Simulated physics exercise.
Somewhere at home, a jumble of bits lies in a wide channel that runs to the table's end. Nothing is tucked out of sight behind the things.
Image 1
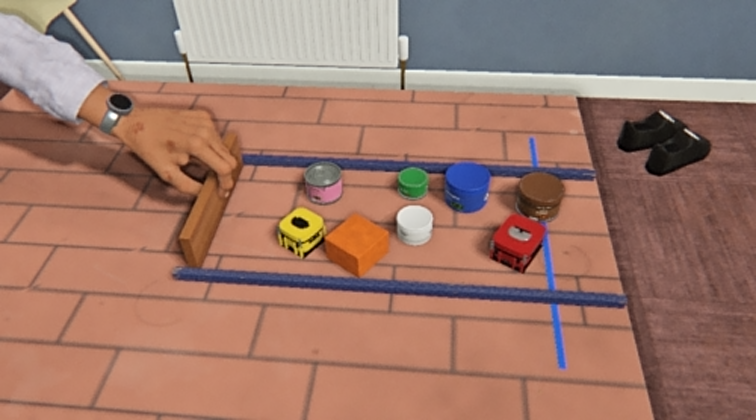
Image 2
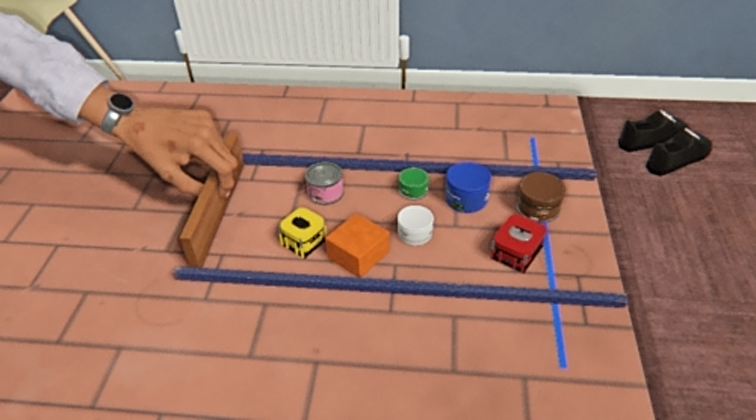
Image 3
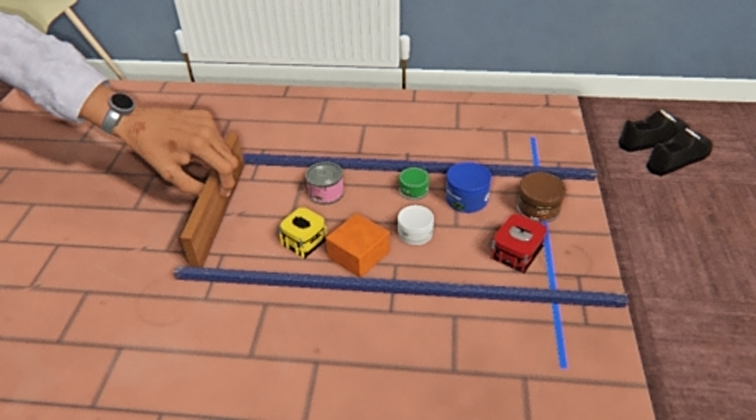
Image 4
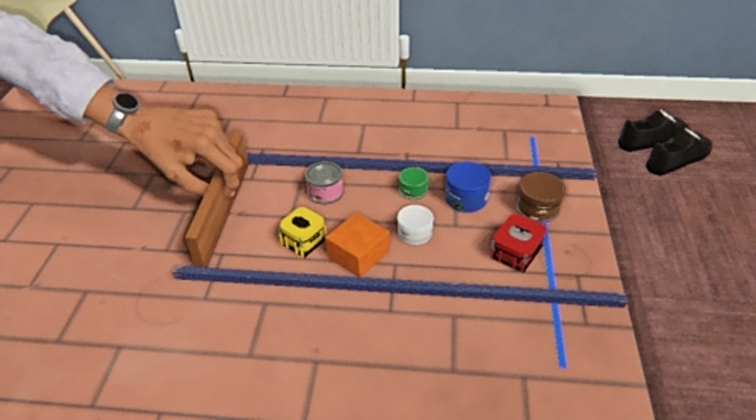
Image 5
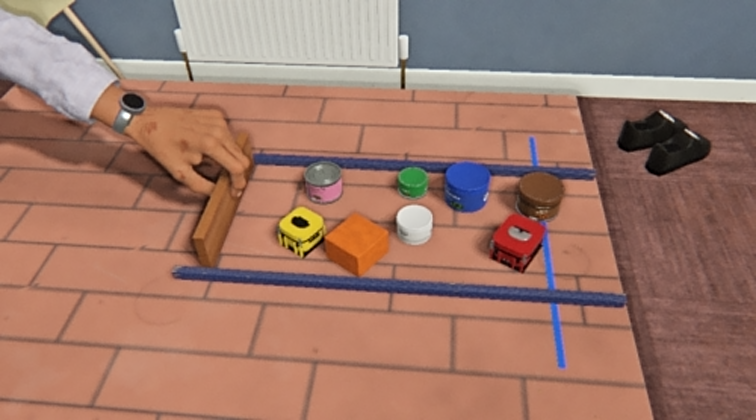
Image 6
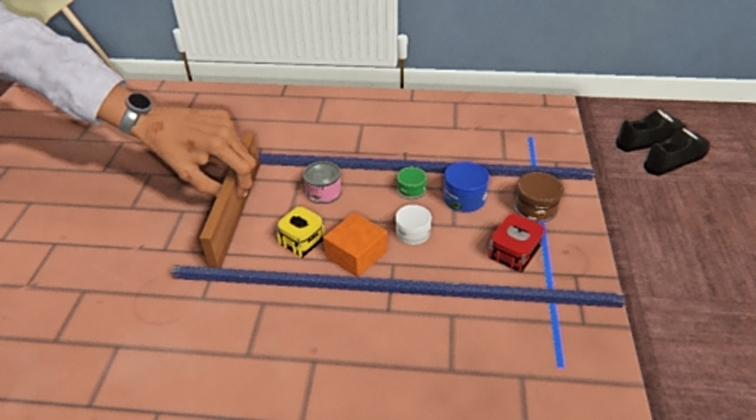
A hand holding a wooden board upright between two dark blue strips stays almost still, then slides it slightly right toward a scattered group of colourful tubs, tins and cases, which remain in place on the brick-patterned surface.
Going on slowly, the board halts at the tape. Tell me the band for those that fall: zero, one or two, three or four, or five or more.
A pair at most tumble, not none.
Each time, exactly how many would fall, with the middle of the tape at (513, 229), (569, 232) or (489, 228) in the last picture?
Result per try: 1; 4; 0.
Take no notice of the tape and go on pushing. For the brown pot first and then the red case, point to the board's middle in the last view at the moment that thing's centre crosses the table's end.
Around (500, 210), then around (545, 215).
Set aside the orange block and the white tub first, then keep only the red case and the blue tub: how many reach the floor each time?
The first try gives 1, the second gives 0.
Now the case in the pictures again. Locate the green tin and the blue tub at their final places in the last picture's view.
About (553, 182), and the other about (594, 186).
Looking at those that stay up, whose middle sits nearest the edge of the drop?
Result - foremost is the red case.
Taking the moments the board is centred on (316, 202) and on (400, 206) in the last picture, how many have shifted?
One spot: 3. Other spot: 6.
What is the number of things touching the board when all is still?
In contact: 4.
A little later, none off yet; brown pot at rest near (538, 197); red case at rest near (517, 242); blue tub at rest near (466, 187).
Next, none off yet; brown pot moving near (545, 197); red case moving near (522, 241); blue tub shifted about its own width near (499, 191).
When it is over, the number that fall off is one or two; down, brown pot.
